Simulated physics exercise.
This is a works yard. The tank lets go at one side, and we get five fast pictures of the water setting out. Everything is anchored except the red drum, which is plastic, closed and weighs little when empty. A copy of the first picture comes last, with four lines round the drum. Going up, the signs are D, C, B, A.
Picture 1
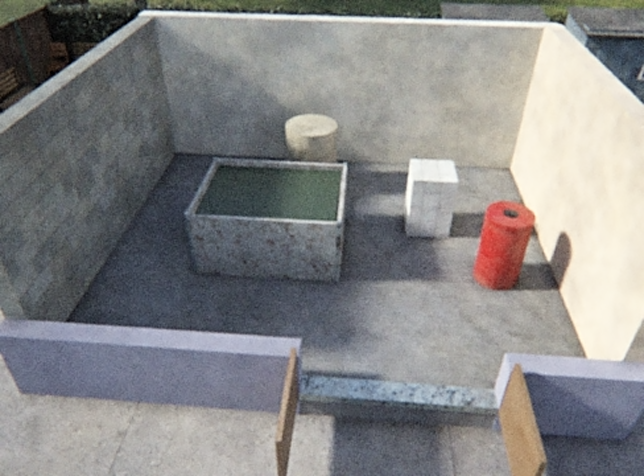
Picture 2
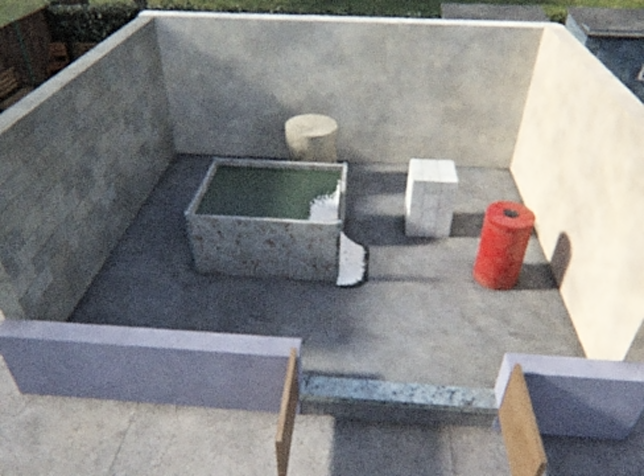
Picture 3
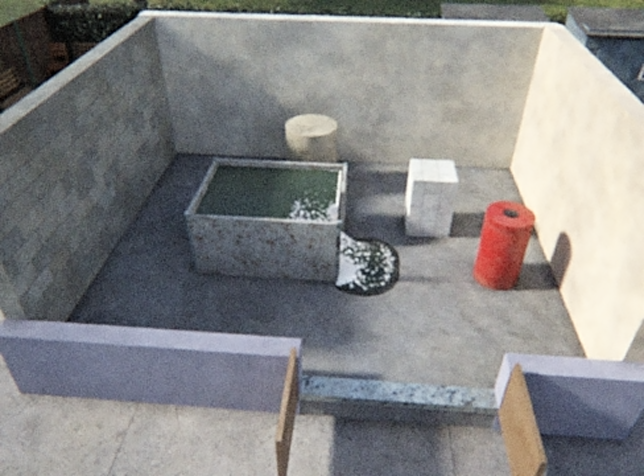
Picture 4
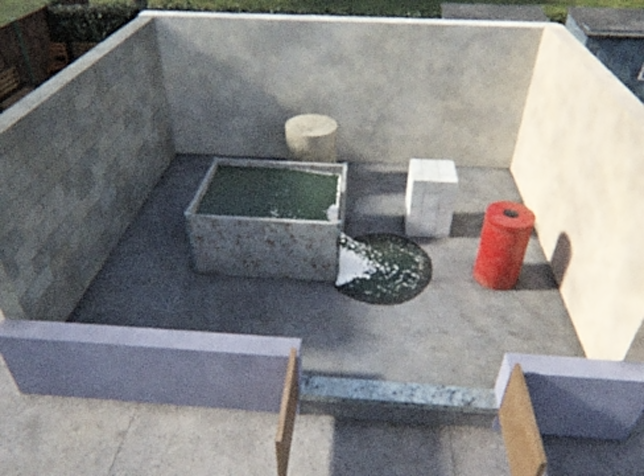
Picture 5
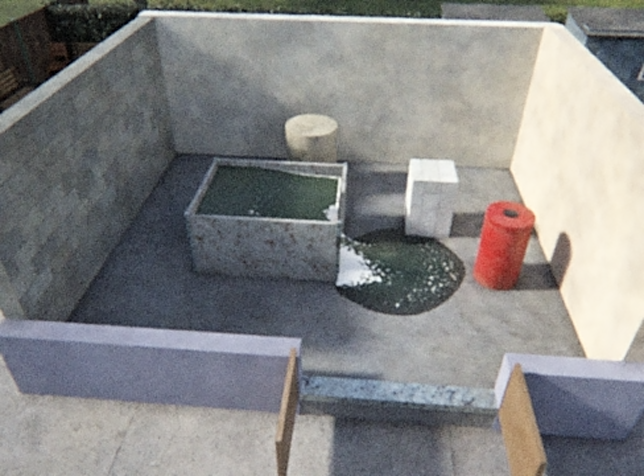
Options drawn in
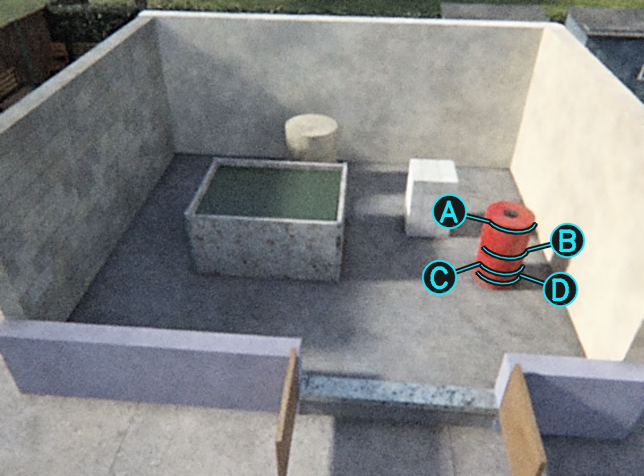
In a walled works yard with an open gate, water pours from the right side of a full rectangular tank onto the ground, and a dark, foam-flecked puddle spreads beside it while the red drum and white block stay still.
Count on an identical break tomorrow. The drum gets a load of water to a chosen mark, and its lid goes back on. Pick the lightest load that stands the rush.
Choose B.
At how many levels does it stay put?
Two of the four.
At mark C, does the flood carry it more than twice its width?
No.
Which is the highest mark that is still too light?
C it is.
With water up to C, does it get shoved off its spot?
Yes.
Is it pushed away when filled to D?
Yes.
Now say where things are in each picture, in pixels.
In the first picture, lid of the red drum at (511, 214); tank full, its middle at (272, 194); open gate at (402, 349).
In the second picture, 1 % of the ground under water, its edge towards the drum at (362, 263).
In the third picture, 3 % of the ground under water, its edge towards the drum at (391, 264).
In the fourth picture, 6 % of the ground under water, its edge towards the drum at (425, 267).
In the fifth picture, lid of the red drum at (511, 214); 9 % of the ground under water, its edge towards the drum at (455, 268).
In cyan, A at (515, 231); B at (508, 258); C at (504, 274); D at (501, 283); from the bottom up D, C, B, A.
With A, it does not move.
With B, it does not move.
With C, it is pushed about half its own width away.
With D, it is pushed about 3 times its own width away.
